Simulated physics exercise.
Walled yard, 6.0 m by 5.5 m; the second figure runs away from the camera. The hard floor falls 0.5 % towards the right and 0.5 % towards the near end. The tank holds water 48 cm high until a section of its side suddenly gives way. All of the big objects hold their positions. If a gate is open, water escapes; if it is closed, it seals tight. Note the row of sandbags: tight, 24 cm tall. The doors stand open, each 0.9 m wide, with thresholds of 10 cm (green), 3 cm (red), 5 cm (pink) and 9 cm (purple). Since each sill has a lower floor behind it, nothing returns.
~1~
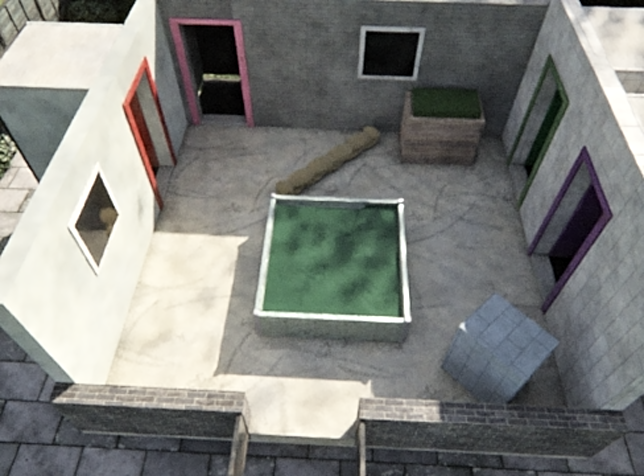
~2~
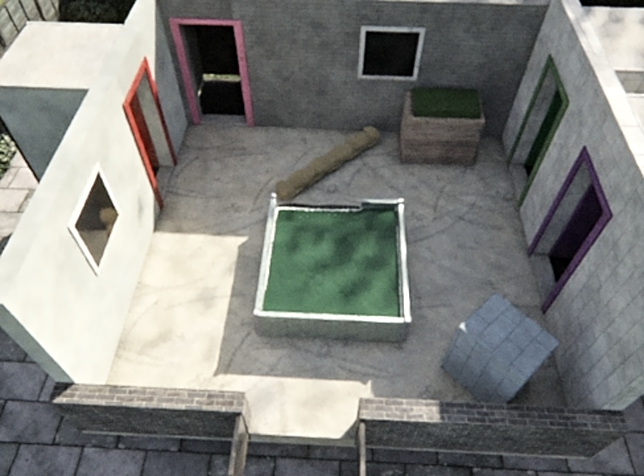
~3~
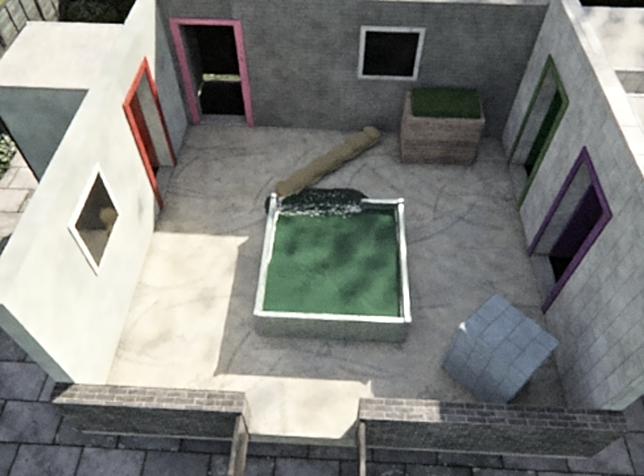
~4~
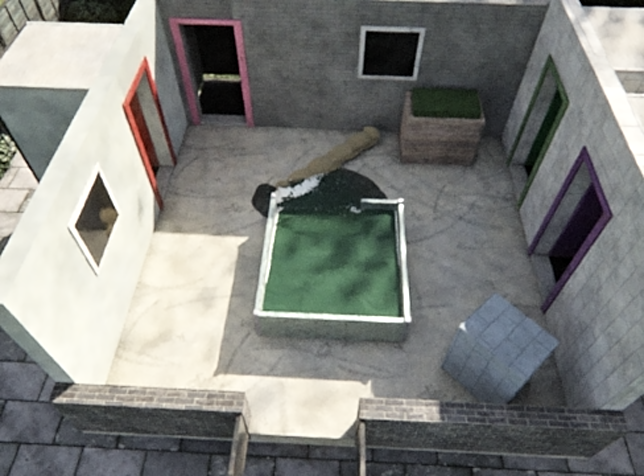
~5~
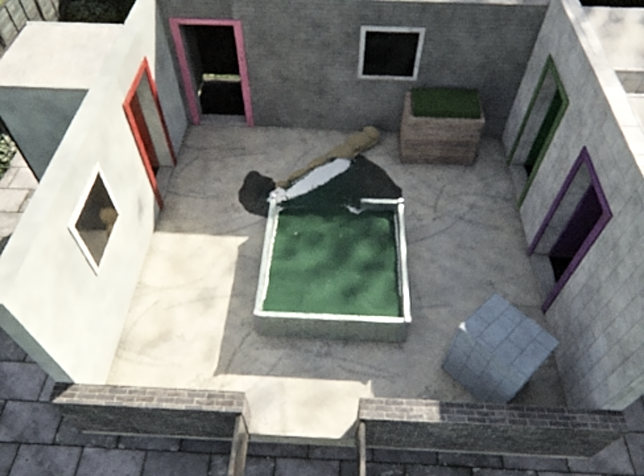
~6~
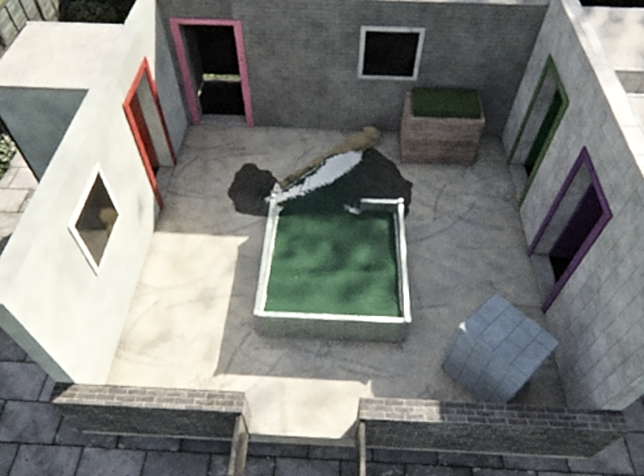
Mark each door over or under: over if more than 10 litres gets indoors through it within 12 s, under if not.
Green door: Over, red door: Over, pink door: Over, purple door: Under.
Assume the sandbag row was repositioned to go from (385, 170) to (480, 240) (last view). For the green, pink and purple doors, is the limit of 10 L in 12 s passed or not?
Then the green door is fine, the pink door is too much, and the purple door is fine.
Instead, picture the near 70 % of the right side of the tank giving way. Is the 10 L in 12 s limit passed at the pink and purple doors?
Result: Pink limit not passed, purple limit passed.
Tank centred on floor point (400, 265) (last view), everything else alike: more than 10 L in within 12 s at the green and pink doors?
Result - green door exceeds it, pink door does not exceed it.
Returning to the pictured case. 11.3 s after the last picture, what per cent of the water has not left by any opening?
84 %.
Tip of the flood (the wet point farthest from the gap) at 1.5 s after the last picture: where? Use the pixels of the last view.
Somewhere about (493, 137).
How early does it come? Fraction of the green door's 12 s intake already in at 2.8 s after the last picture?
Around 45 percent.
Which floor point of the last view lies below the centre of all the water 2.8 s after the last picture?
Around (343, 214).
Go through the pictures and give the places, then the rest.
The first frame shows the tank at (334, 256) is whole and still, 48 cm deep.
In the second frame, water pours out on the tank's far side and has run 0.7 m, to a hidden place; typically 7 cm deep outside, 48 cm at the tank's back.
In the third frame, the front is at (361, 198), 0.9 m from the gap on the tank's far side; 0.9 m2 of floor is under water; 48 cm left at the back of the tank.
In the fourth frame, water pours out on the tank's far side and has run 1.2 m, to (358, 177); typically 9 cm deep outside, 48 cm at the tank's back.
In the fifth frame, the front is at (358, 158), 1.7 m from the gap on the tank's far side; 2.1 m2 of floor is under water; 48 cm left at the back of the tank.
In the sixth frame, the front is at (368, 150), 2.0 m from the gap on the tank's far side; 2.4 m2 of floor is under water; 48 cm left at the back of the tank.
Then, 0.7 s after the last picture water covers 20 % of the floor and is deepest (36 cm) near (294, 200); green door not reached, red door not reached, pink door not reached, purple door not reached.
Then, 1.5 s after the last picture water covers 40 % of the floor and is deepest (38 cm) near (387, 139); green door 14 cm at the sill, 0 L in, red door 5 cm at the sill, 11 L in, pink door 3 cm at the sill, 0 L in, purple door not reached.
Then, 2.8 s after the last picture water covers 50 % of the floor and is deepest (25 cm) near (378, 139); green door 19 cm at the sill, 45 L in, red door 7 cm at the sill, 49 L in, pink door 10 cm at the sill, 9 L in, purple door 4 cm at the sill, 0 L in.
Then, 6.3 s after the last picture water covers 80 % of the floor and is deepest (16 cm) near (559, 429); green door 11 cm at the sill, 100 L in, red door 7 cm at the sill, 95 L in, pink door 3 cm at the sill, 28 L in, purple door 8 cm at the sill, 0 L in.
Then, 11.3 s after the last picture water covers 90 % of the floor and is deepest (10 cm) near (559, 429); green door 5 cm at the sill, 102 L in, red door 2 cm at the sill, 107 L in, pink door 4 cm at the sill, 28 L in, purple door 9 cm at the sill, 2 L in.
